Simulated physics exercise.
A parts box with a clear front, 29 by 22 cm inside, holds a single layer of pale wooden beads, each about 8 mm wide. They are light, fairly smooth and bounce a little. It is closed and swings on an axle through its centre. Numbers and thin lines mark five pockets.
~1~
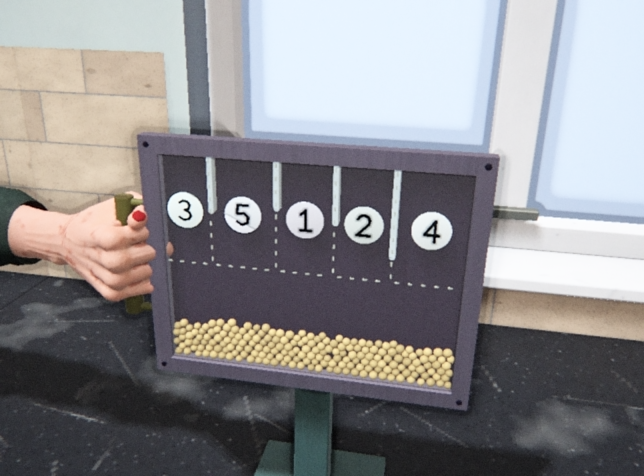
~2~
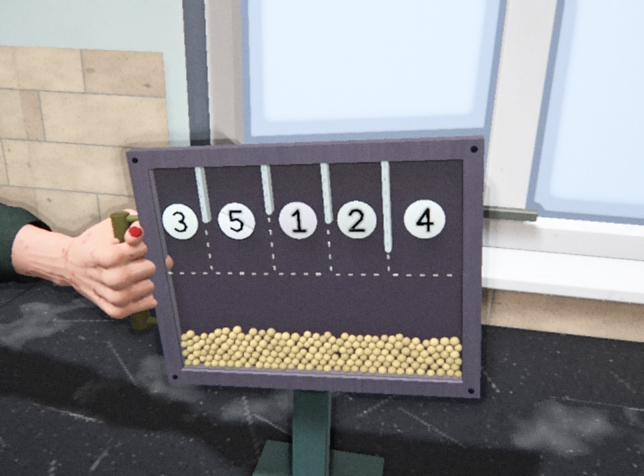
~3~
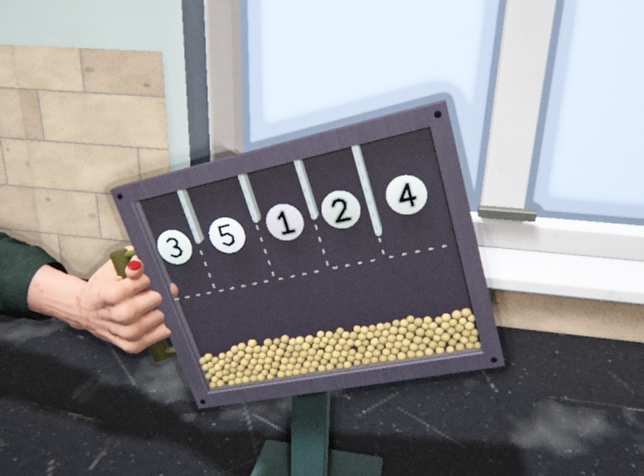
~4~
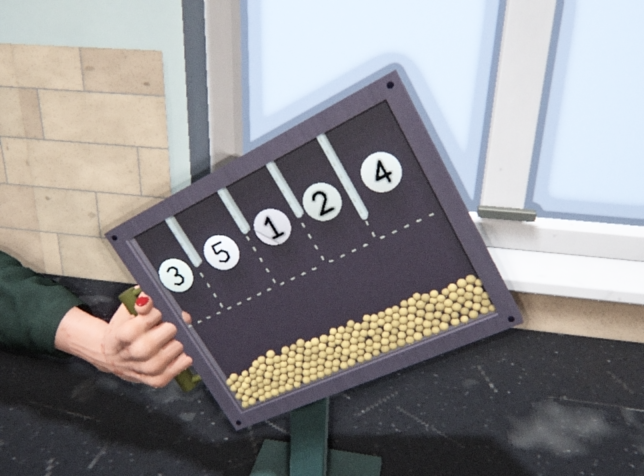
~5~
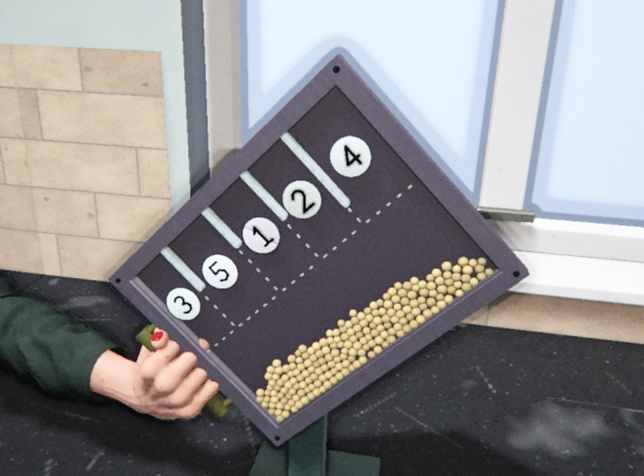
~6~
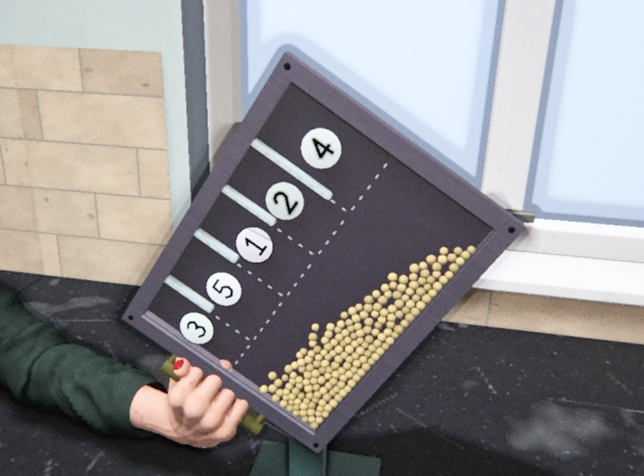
In this clip, a hand at the left edge of a dark, clear-fronted box with numbered sections turns it steadily anticlockwise from level to a steep tilt, while the pale beads inside shift into a sloping heap along the lower side.
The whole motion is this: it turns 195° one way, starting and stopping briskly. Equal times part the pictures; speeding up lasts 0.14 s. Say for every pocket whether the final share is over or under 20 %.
No. 1: Over; no. 2: Under; no. 3: Over; no. 4: Under; no. 5: Over 20 %.
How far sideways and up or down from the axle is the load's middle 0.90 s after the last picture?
Some 9 cm right and 6 cm below.
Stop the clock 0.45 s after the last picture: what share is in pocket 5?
Some 0 per cent.
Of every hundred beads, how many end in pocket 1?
Some 30 per cent.
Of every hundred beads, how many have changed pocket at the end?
Some 100 per cent.
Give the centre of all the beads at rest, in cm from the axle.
Some 8 cm right and 5 cm below.
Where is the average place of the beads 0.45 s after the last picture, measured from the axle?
About 5 cm right and 10 cm below.
Then, 0.45 s later than the last picture, it stands 108° anticlockwise; no. 3, 35 %.
Then, 0.90 s later than the last picture, it stands 159° anticlockwise; no. 3, 40 %, no. 5, 25 %.
Then, 1.29 s later than the last picture, it has come round 195° anticlockwise; no. 1, 15 %, no. 3, 40 %, no. 5, 45 %.
All still 2.4 s after it, it has come round 195° anticlockwise; no. 1, 30 %, no. 2, 0 %, no. 3, 35 %, no. 4, 0 %, no. 5, 35 %.
